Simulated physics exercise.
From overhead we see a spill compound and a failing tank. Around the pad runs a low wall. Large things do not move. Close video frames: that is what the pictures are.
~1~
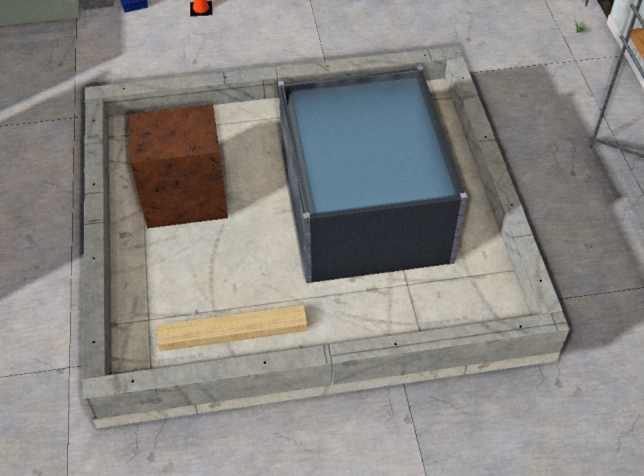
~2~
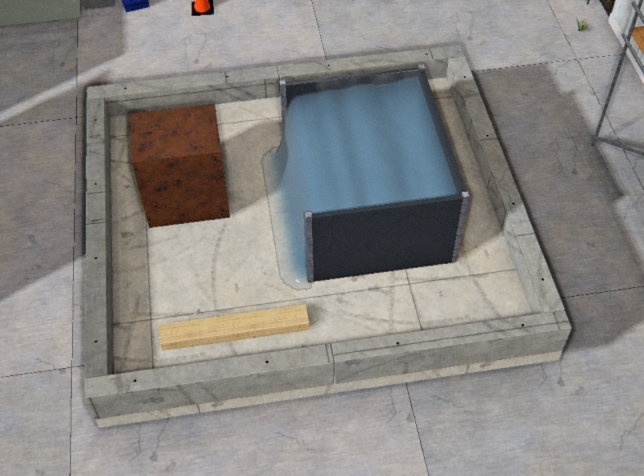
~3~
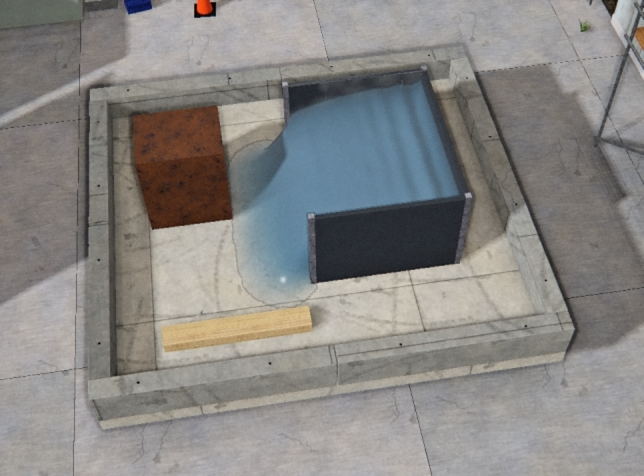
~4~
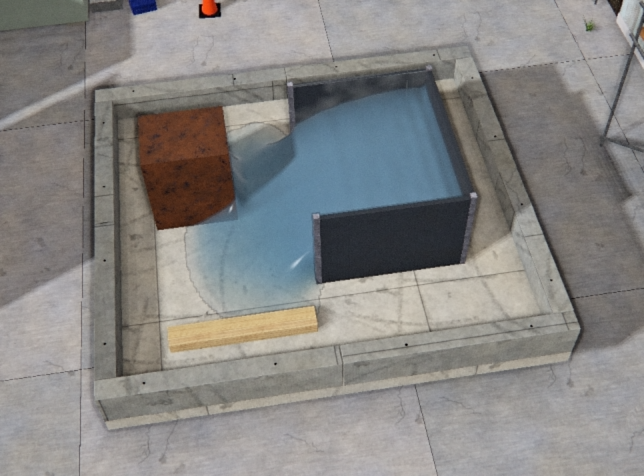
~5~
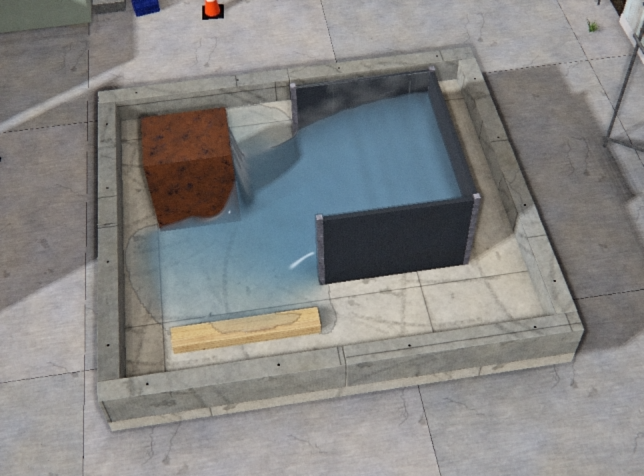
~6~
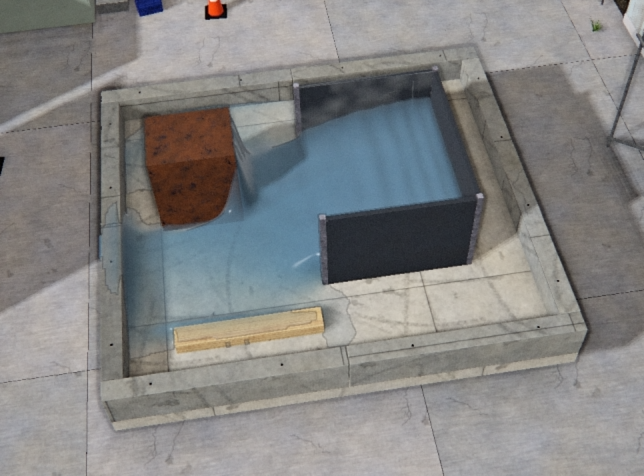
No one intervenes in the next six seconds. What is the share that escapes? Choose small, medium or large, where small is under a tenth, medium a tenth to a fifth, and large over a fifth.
Medium.
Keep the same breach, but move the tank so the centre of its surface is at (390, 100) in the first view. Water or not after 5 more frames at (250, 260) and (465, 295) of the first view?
In the order asked: Soaked and spared.
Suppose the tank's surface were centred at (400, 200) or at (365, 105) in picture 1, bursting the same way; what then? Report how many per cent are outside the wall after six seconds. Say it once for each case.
First try: Around 16 %; second try: Around 12 %.
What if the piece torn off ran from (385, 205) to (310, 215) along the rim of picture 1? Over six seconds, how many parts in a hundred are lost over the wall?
Some 18 in a hundred.
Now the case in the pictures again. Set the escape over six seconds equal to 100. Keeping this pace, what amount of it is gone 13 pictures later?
It comes to around 90 per cent.
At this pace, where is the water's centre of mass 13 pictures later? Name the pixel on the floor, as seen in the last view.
Centre: Close to (257, 224).
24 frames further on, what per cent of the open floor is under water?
Roughly 100 per cent.
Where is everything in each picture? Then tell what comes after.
Still water in the water tank at (367, 143), in the first picture.
Water pours out at (299, 193) and has run to (307, 285), in the second picture.
Water pours out at (302, 195) and has run to (275, 300), in the third picture.
Water pours out at (307, 198) and has run to (247, 323), in the fourth picture.
Water pours out at (311, 200) and has run to (147, 299), in the fifth picture.
The front is at (131, 140), out from the gap at (314, 201), in the sixth picture.
A moment on, water covers 45 % of the floor; the low wall has let 0 % over.
Next, water covers 55 % of the floor; the low wall has let 2 % over.
Then, water covers 75 % of the floor; the low wall has let 12 % over.
Later, water covers 85 % of the floor; the low wall has let 13 % over.
In the end, water covers 85 % of the floor; the low wall has let 13 % over.
